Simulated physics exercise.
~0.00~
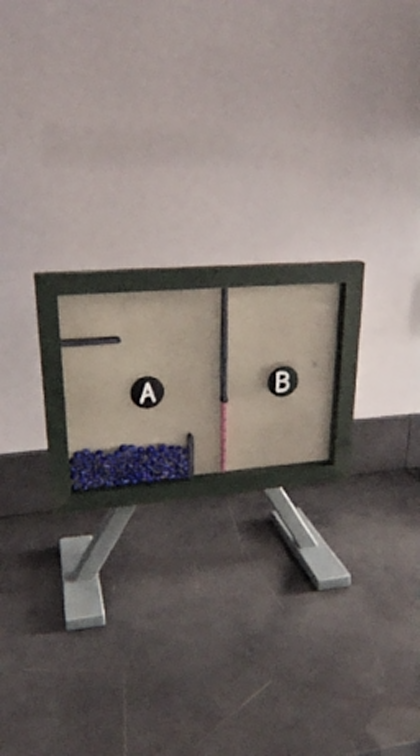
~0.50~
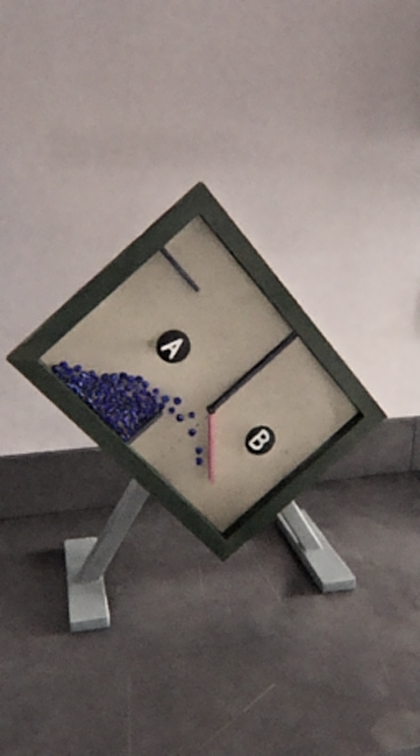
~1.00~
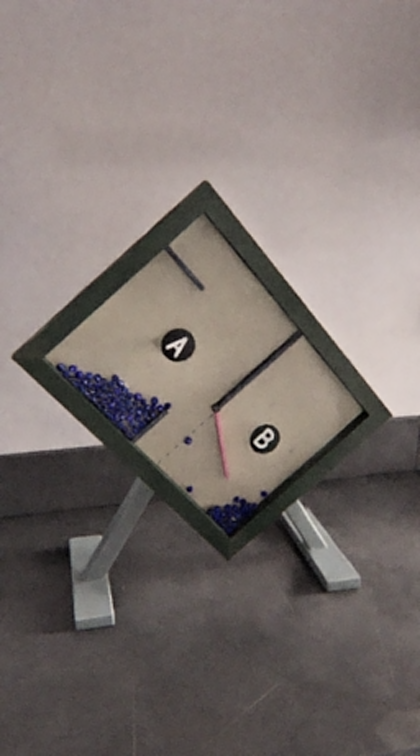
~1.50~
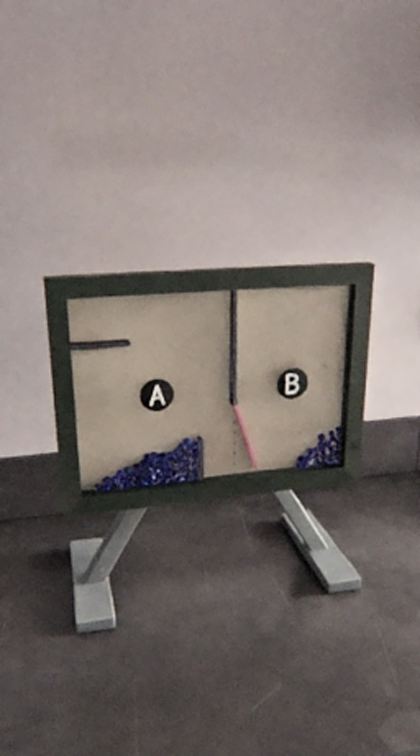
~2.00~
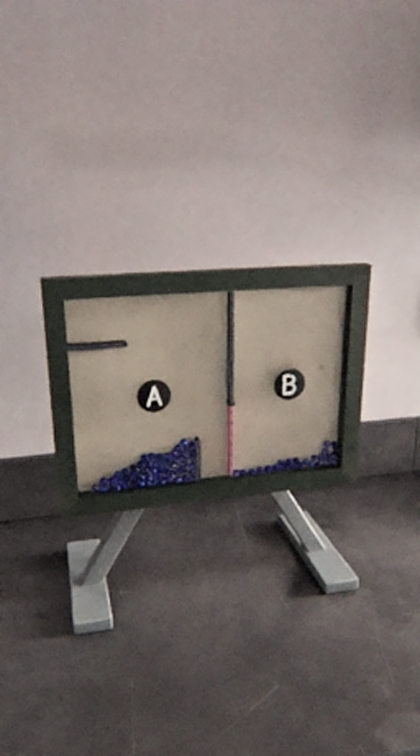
The video shows a framed case of dark blue beads tilting clockwise, so some beads spill from side A past a swinging pink flap into side B. The case then swings back to level and the flap closes, leaving most beads in A and a smaller share in B.
